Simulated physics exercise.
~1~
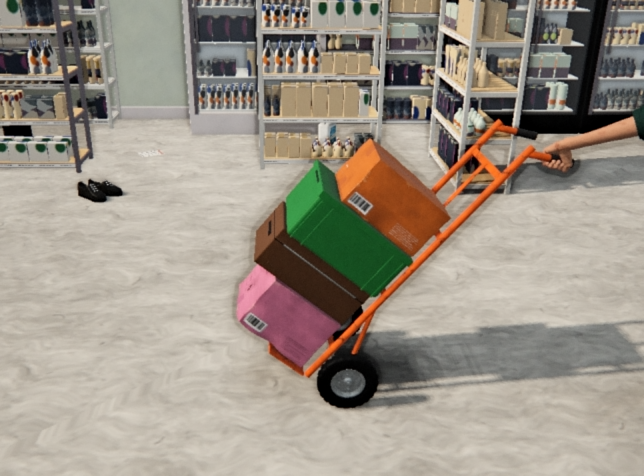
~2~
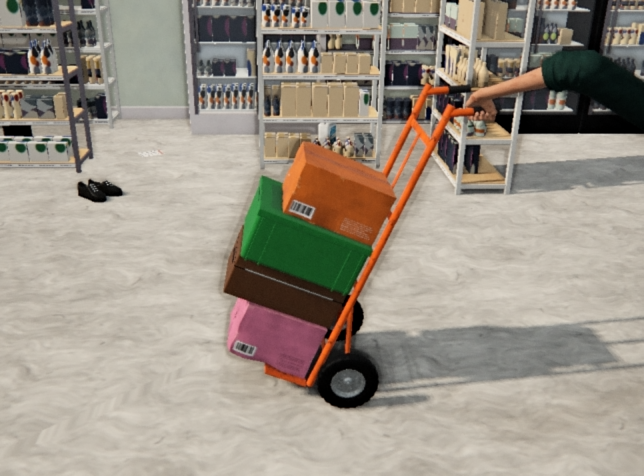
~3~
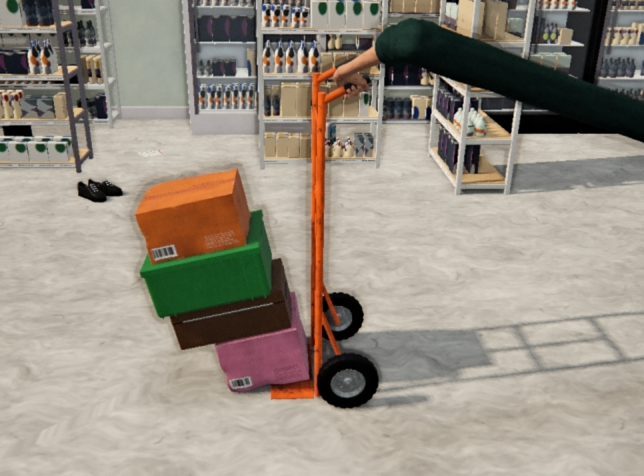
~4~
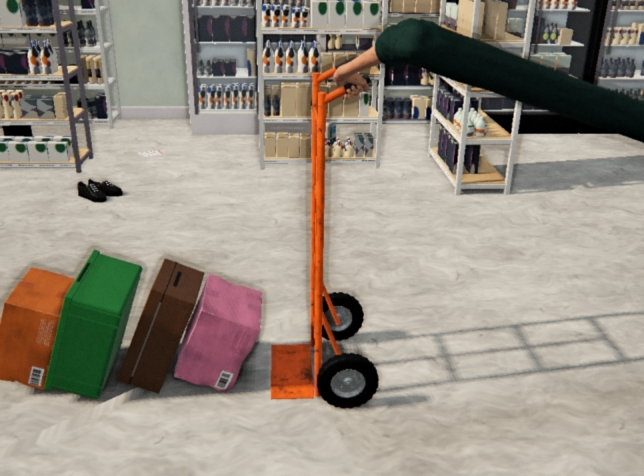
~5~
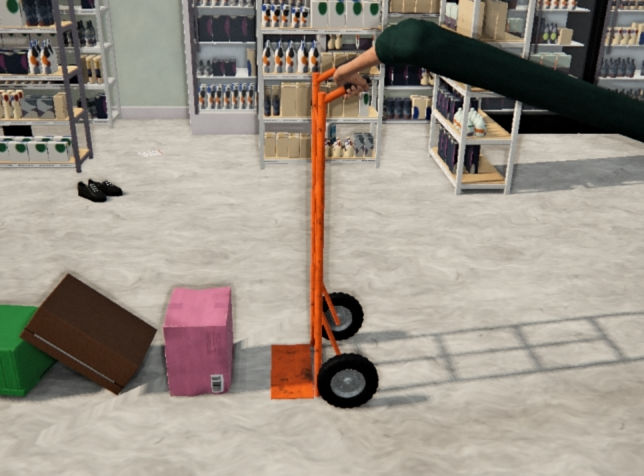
The clip opens in a shop aisle lined with shelves, where a hand holds an orange sack truck tilted back to the right, loaded with a pink box, a brown one, a green one and an orange one on top. The arm swings the truck forward to the left until it stands upright. The untied stack keeps leaning left, away from the frame, and topples to the floor in a row. The orange box slides out of view at the left. At the end, the brown box leans against the partly visible green one, while the pink box sits near the empty plate.
